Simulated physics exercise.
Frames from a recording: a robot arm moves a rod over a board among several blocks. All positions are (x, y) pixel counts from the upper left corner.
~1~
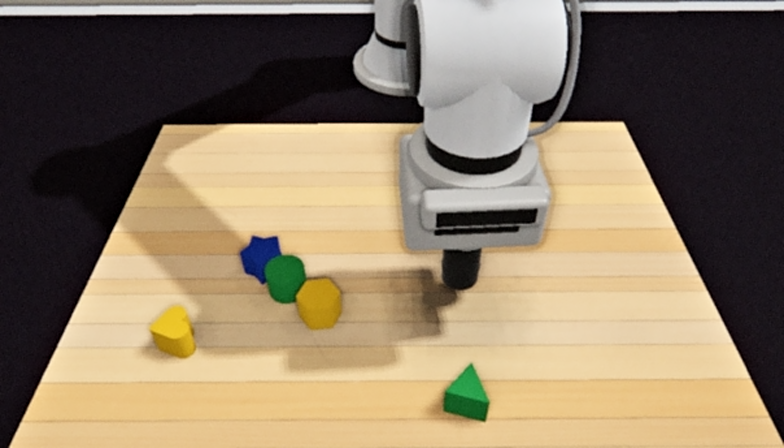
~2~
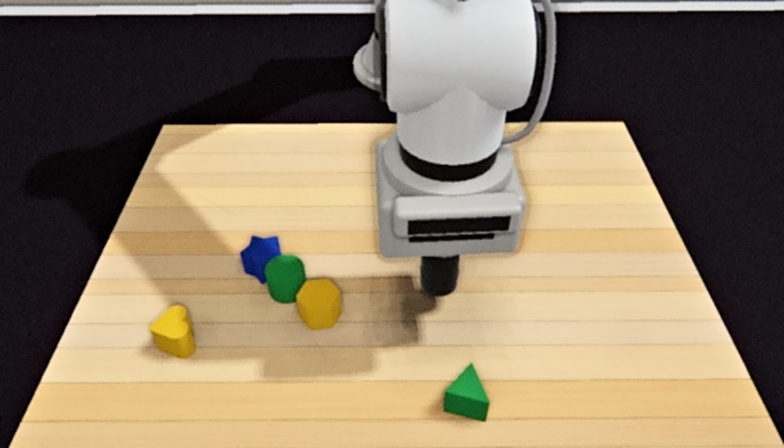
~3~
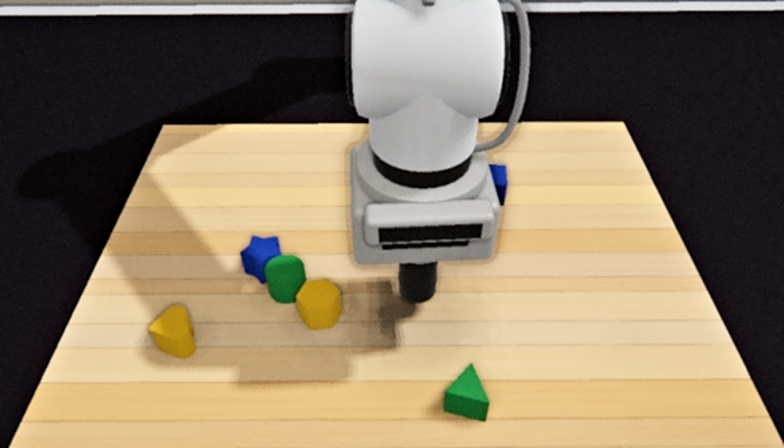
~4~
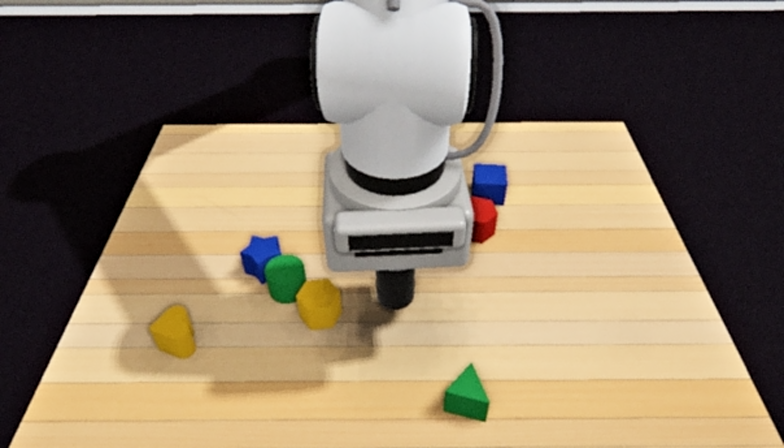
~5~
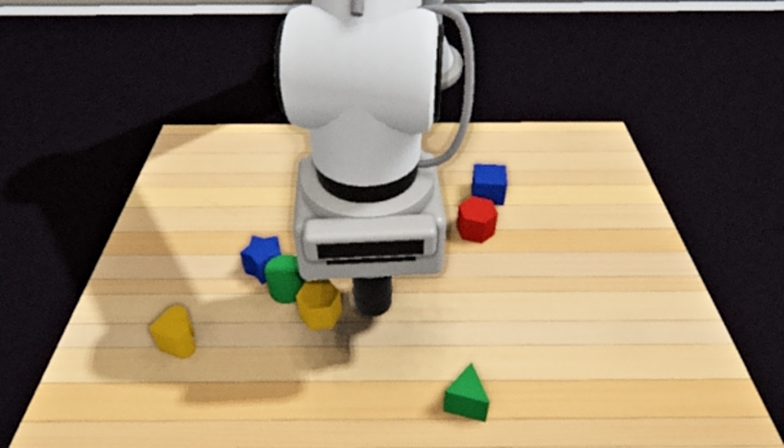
A white robot arm slid its short black rod steadily leftward over a wooden board, nearing the yellow six-sided block, while the scattered blocks stayed put and red and blue ones came into view behind it.
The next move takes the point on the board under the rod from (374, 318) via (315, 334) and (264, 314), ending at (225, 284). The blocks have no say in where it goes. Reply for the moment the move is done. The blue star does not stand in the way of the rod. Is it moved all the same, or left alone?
Put simply, it goes somewhere else.
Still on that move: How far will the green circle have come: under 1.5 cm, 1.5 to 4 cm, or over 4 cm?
The over 4 cm band.
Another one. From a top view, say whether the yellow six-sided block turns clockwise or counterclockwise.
It makes a clockwise turn.
One third of the way, rod at (312, 319); blue star at (259, 243); green circle at (278, 262); yellow six-sided block at (286, 290), turned 45° clockwise.
Two thirds of the way, rod at (259, 299); blue star at (249, 224), turned 15° anticlockwise; green circle at (270, 239); yellow six-sided block at (251, 264), turned 90° clockwise.
At the end, rod at (221, 269); yellow heart block not moved; blue star at (251, 215), turned 15° anticlockwise; green circle at (276, 233); yellow six-sided block at (235, 237), turned 155° clockwise.
